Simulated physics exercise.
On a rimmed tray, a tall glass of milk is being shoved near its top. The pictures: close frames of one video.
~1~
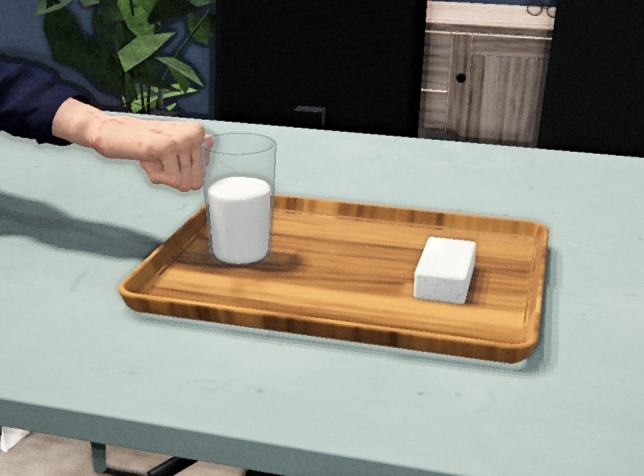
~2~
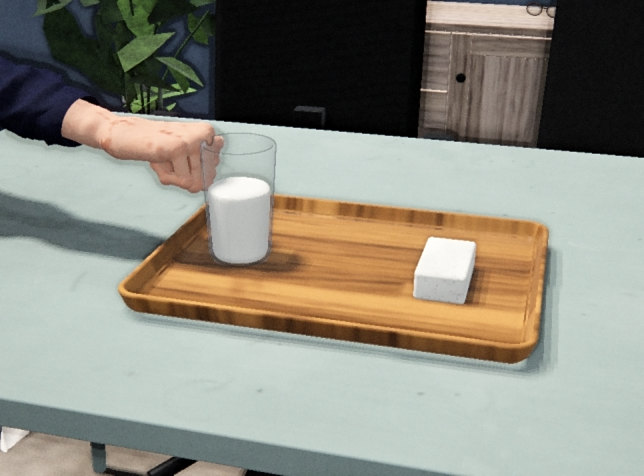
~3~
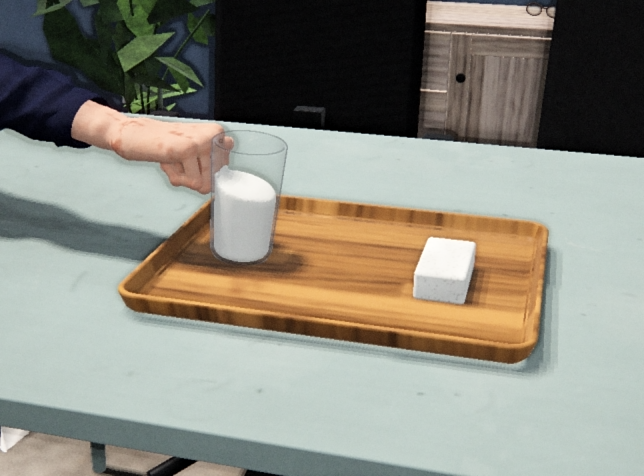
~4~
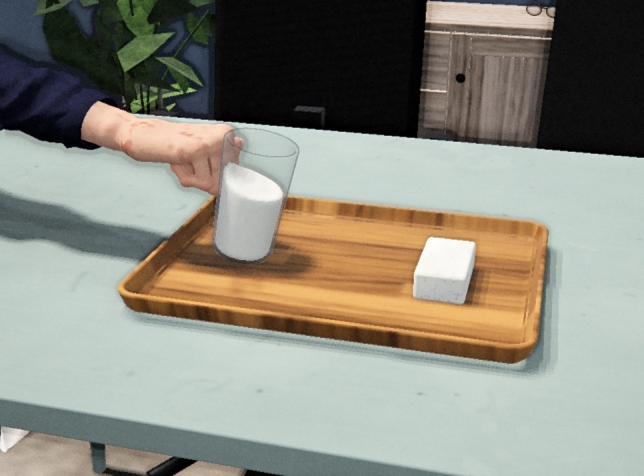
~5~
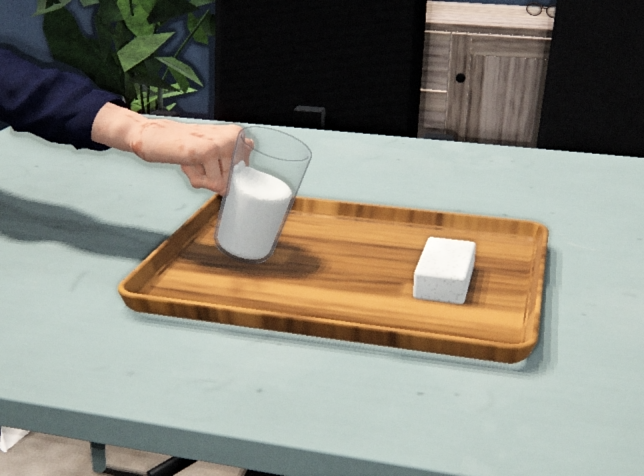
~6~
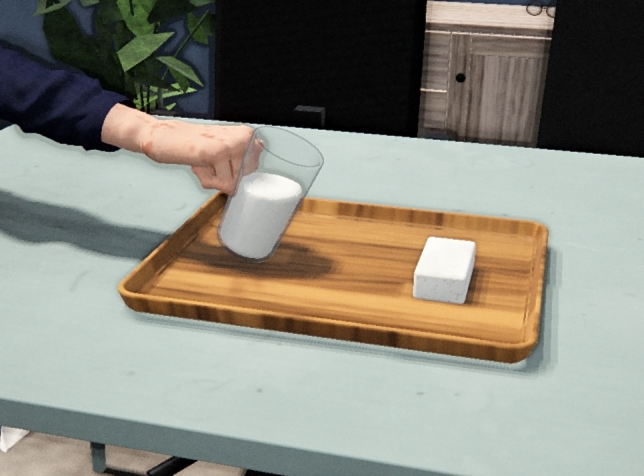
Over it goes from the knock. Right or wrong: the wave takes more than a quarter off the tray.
Wrong.
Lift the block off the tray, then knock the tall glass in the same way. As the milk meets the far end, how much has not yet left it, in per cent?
65 %.
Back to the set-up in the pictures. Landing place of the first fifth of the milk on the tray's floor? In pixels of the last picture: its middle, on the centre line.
I'd mark it somewhere close to pixel (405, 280).
A moment on, the tall glass is falling and 100 per cent is in the glass, 0 on the tray and 0 above or beyond its rim.
Next, the tall glass lies on its side and 87 per cent is in the glass, 6 on the tray and 7 above or beyond its rim.
Then the tall glass lies on its side and 46 per cent is in the glass, 40 on the tray and 14 above or beyond its rim.
Later the tall glass lies on its side and 23 per cent is in the glass, 64 on the tray and 13 above or beyond its rim.
At rest 88 per cent is held by tray and glass, 12 is off the tray.
